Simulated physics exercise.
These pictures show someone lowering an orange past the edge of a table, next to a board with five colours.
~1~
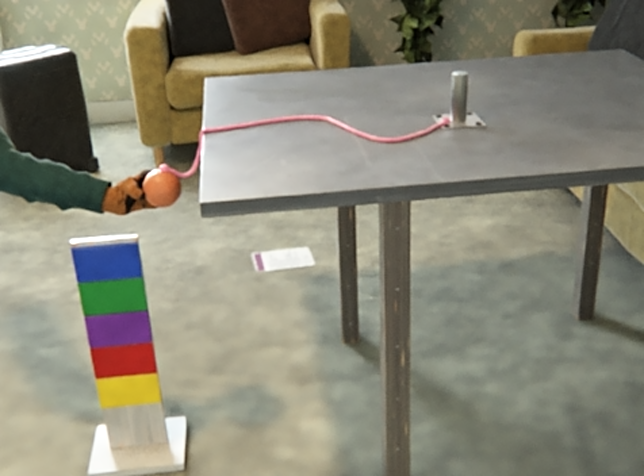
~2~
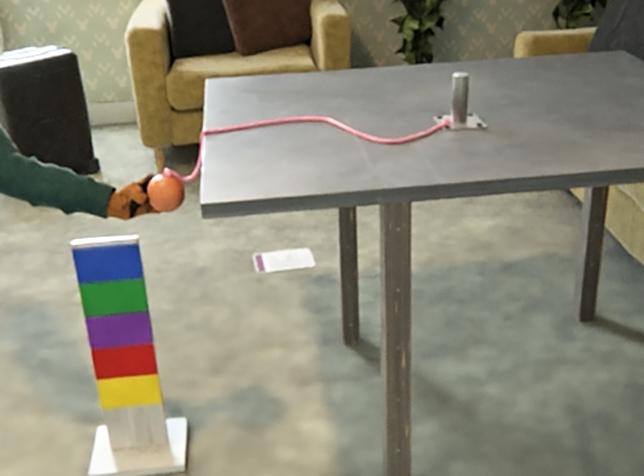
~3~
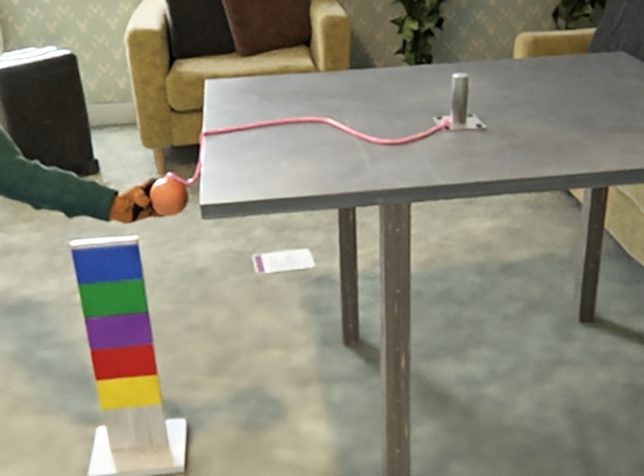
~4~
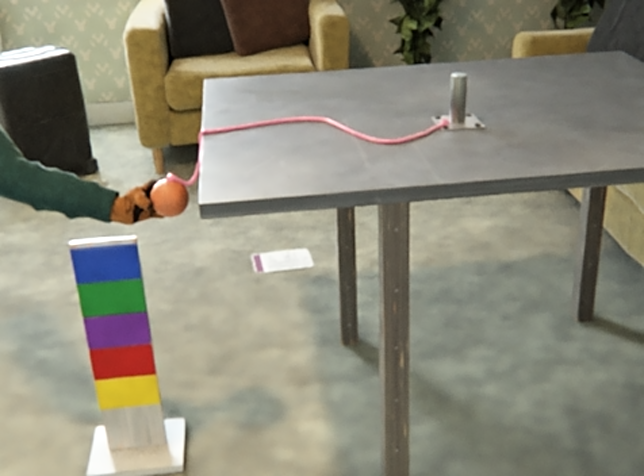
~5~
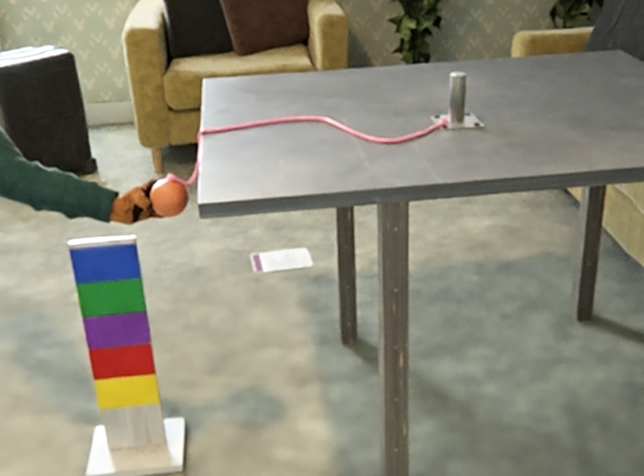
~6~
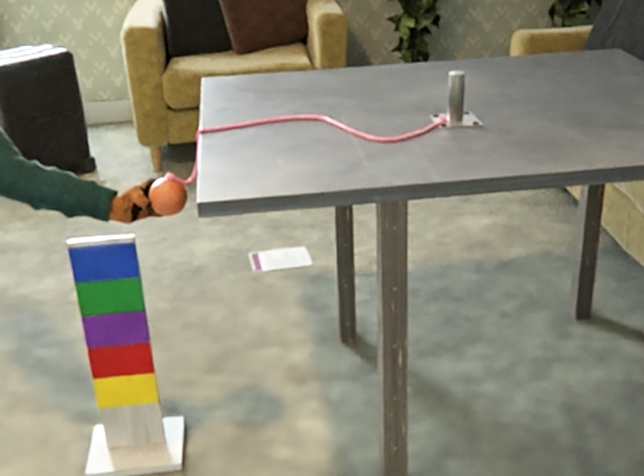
In a living room, a gloved hand holds an orange ball tied to a pink cord that runs across a gray table to a metal post, above a color-banded stand; the hand shifts very slightly right, then stays nearly still.
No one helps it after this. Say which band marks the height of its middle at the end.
The green band marks it.
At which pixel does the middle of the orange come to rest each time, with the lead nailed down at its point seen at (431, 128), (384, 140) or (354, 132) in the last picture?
Taking them in turn, I'd expect around (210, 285), (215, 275) and finally (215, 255).
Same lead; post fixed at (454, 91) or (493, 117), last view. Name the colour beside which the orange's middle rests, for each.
Result 1: Blue. Result 2: Blue.
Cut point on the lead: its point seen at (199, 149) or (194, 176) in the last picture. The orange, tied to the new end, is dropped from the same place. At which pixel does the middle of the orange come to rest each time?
First (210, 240), then (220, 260).
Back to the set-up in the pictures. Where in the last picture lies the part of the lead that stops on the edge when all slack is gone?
It's the piece you see at (267, 121).
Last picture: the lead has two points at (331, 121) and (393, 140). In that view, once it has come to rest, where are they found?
You'll find the first mark at (275, 133) and the second mark at (367, 126).
A little later, orange near (194, 277); level with green.
Next, orange near (230, 286); level with green.
Later still, orange near (229, 288); level with green.
When it is over, orange near (207, 290); level with green. Its middle rests at the green band.
